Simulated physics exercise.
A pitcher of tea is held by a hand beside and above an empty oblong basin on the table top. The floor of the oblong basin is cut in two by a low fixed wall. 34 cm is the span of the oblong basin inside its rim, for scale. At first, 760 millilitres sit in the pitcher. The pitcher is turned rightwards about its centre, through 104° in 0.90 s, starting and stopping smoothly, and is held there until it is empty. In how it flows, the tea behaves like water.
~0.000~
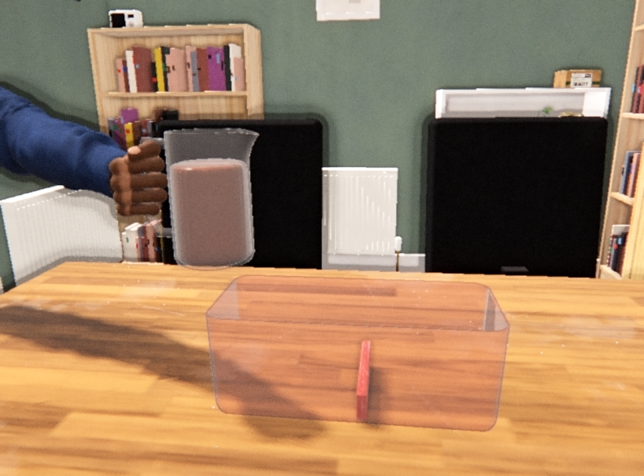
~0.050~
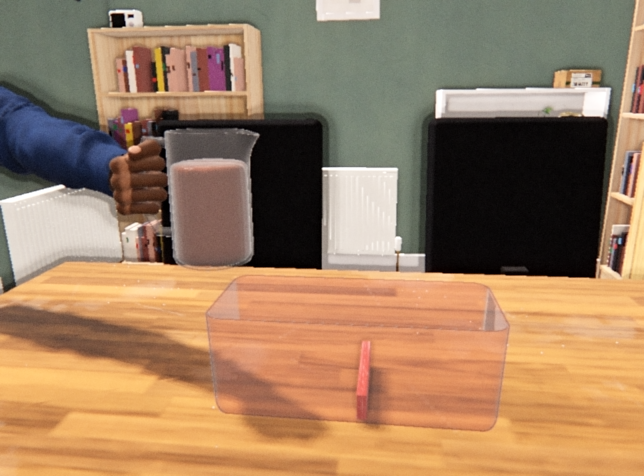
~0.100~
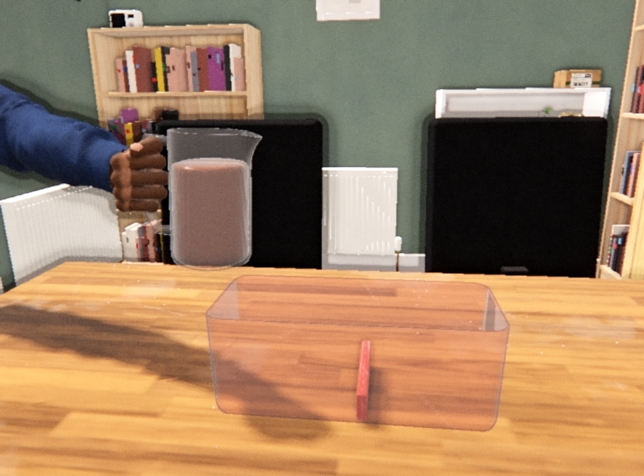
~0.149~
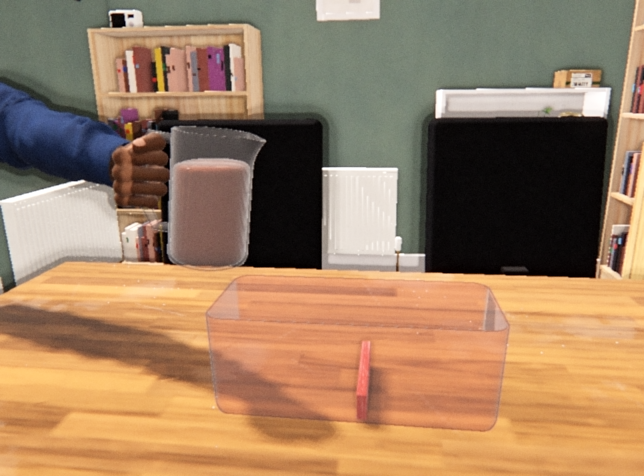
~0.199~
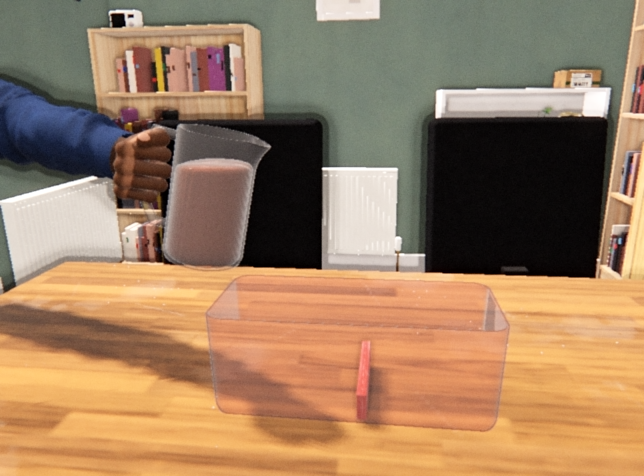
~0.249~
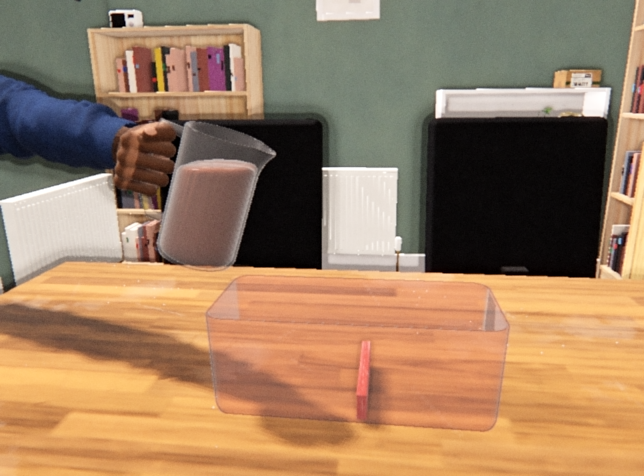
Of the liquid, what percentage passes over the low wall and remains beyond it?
The far part has about 16 per cent.
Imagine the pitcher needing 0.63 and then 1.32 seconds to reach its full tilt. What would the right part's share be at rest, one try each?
It comes to 20 per cent, and then 15 per cent.
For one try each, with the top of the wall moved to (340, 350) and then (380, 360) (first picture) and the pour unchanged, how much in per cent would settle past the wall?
I'd say 50 percent on the first go, 5 percent on the next.
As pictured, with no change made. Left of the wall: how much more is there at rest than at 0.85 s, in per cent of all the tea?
Roughly 44 in a hundred.
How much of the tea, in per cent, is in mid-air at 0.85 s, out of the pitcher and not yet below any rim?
Roughly 18 per cent.
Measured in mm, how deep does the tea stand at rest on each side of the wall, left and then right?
Left part about 26 mm deep, right part about 6 mm deep.
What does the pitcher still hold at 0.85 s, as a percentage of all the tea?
Roughly 44 percent remains.
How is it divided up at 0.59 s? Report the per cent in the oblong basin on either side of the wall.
Around 1 on the left and around 0 on the right.
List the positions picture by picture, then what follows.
In the first picture, it leans 0°; its right rim is at (257, 133); the tea meets the walls at (175, 163) and (246, 163); the oblong basin's rim runs from (222, 296) to (498, 307); the wall's top is at (364, 367).
In the second picture, it leans 1°; its right rim is at (258, 134); the tea meets the walls at (175, 163) and (246, 164).
In the third picture, it leans 3°; its right rim is at (261, 136); the tea meets the walls at (176, 163) and (247, 164).
In the fourth picture, it leans 7°; its right rim is at (265, 140); the tea meets the walls at (178, 165) and (250, 165).
In the fifth picture, it leans 12°; its right rim is at (270, 146); the tea meets the walls at (180, 165) and (253, 166).
In the sixth picture, it leans 18°; its right rim is at (275, 153); the tea meets the walls at (178, 183) and (258, 167).
Then, 0.59 s in, the tilt is 77° and 90 per cent is still to pour, 1 is left of the wall and 0 right of it.
Then, 0.85 s in, the tilt is 103° and 45 per cent is still to pour, 36 is left of the wall and 0 right of it.
Then, 1.11 s in, the tilt is 104° and 10 per cent is still to pour, 76 is left of the wall and 4 right of it.
Then, 1.40 s in, the tilt is 104° and 1 per cent is still to pour, 87 is left of the wall and 8 right of it.
Finally, 81 per cent lies left of the wall, 16 right of it and 3 outside.
